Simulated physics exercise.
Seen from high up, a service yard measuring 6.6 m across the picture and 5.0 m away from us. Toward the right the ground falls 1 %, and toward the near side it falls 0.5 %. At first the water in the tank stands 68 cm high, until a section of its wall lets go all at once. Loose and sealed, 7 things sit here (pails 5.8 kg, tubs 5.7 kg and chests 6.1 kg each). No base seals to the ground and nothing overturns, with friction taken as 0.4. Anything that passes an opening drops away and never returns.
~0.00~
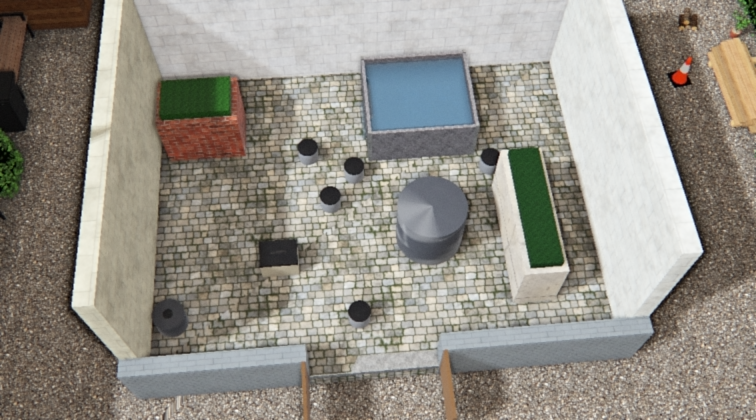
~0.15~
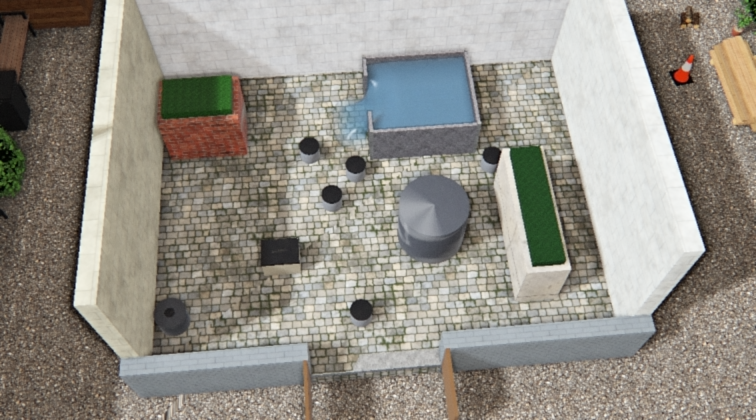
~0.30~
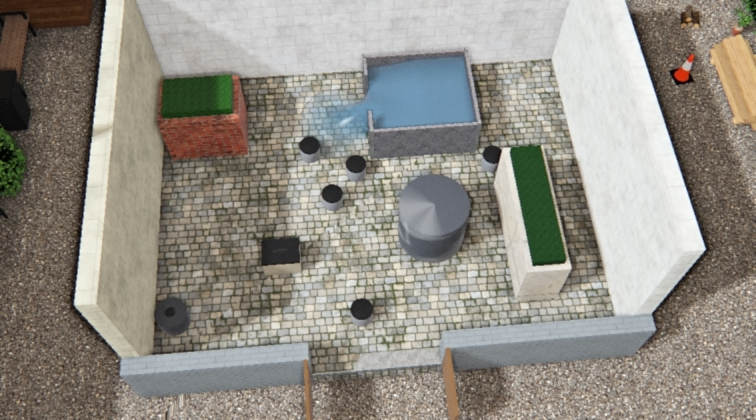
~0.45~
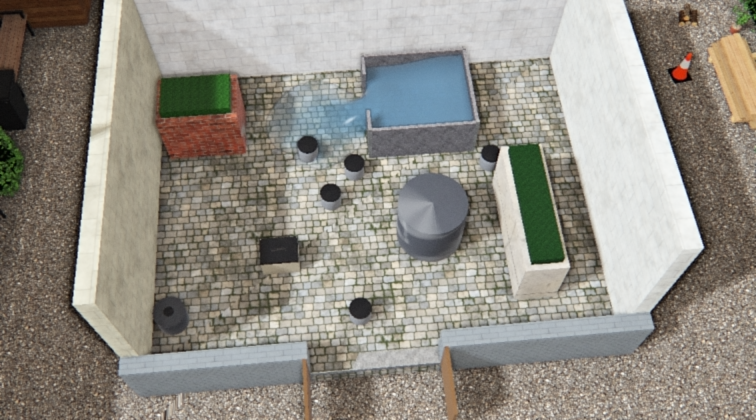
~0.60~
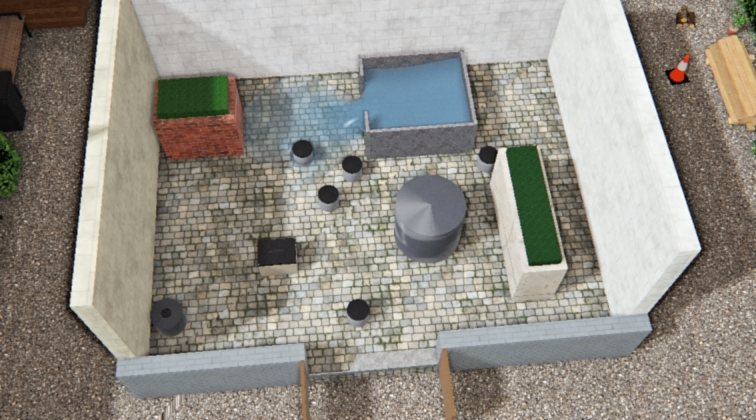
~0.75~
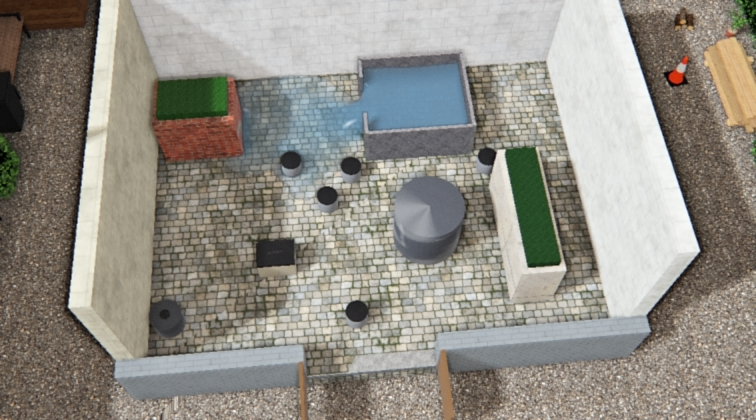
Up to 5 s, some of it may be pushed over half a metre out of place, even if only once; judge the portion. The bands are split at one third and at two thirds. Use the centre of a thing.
The tally will land in the middle bracket.
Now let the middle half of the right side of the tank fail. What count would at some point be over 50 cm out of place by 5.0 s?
Then it comes to 0 of them.
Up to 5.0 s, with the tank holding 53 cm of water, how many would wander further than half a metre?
Result: 2.
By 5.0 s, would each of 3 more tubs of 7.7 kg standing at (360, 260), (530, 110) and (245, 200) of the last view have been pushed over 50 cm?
Check, in order - not exceeded, not exceeded, exceeded.
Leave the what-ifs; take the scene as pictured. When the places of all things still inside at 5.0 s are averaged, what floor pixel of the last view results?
Around (351, 249).
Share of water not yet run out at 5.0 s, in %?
About 100 in a hundred parts of the water.
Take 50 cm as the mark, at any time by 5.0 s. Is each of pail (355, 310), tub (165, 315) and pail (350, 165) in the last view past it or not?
The first is beyond the limit, the second beyond the limit, and the third inside the limit.
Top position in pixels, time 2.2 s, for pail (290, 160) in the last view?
About (191, 274), give or take.
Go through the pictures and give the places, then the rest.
The first frame shows a pail at (307, 147) rests on the ground; a pail at (330, 195) rests on the ground; 2.2 m2 under water; 0 of 7 have shifted.
The second frame shows a pail at (309, 145), on the bottom; a pail at (332, 194), on the bottom; 2.7 m2 under water; 0 of 7 have shifted.
The third frame shows a pail at (309, 145) rests on the ground; a pail at (332, 193), on the bottom; 3.3 m2 under water; 0 of 7 have shifted.
The fourth frame shows a pail at (307, 144) rests on the ground; a pail at (330, 192), on the bottom; 4.1 m2 under water; 0 of 7 have shifted.
The fifth frame shows a pail at (302, 148) rests on the ground, 7 cm from its start; a pail at (328, 194) rests on the ground; 5.1 m2 under water; 1 of 7 have shifted.
The sixth frame shows a pail at (291, 160) rests on the ground, 32 cm from its start; a pail at (327, 195), on the bottom; 6.0 m2 under water; 1 of 7 have shifted.
After 1.1 s 1 of 7 are over 50 cm from their spots; 0 afloat.
After 2.2 s 1 of 7 are over 50 cm from their spots; 0 afloat.
After 3.5 s 2 of 7 are over 50 cm from their spots; 2 afloat.
After 5.0 s 4 of 7 are over 50 cm from their spots, and 4 have been at some point; 1 afloat.
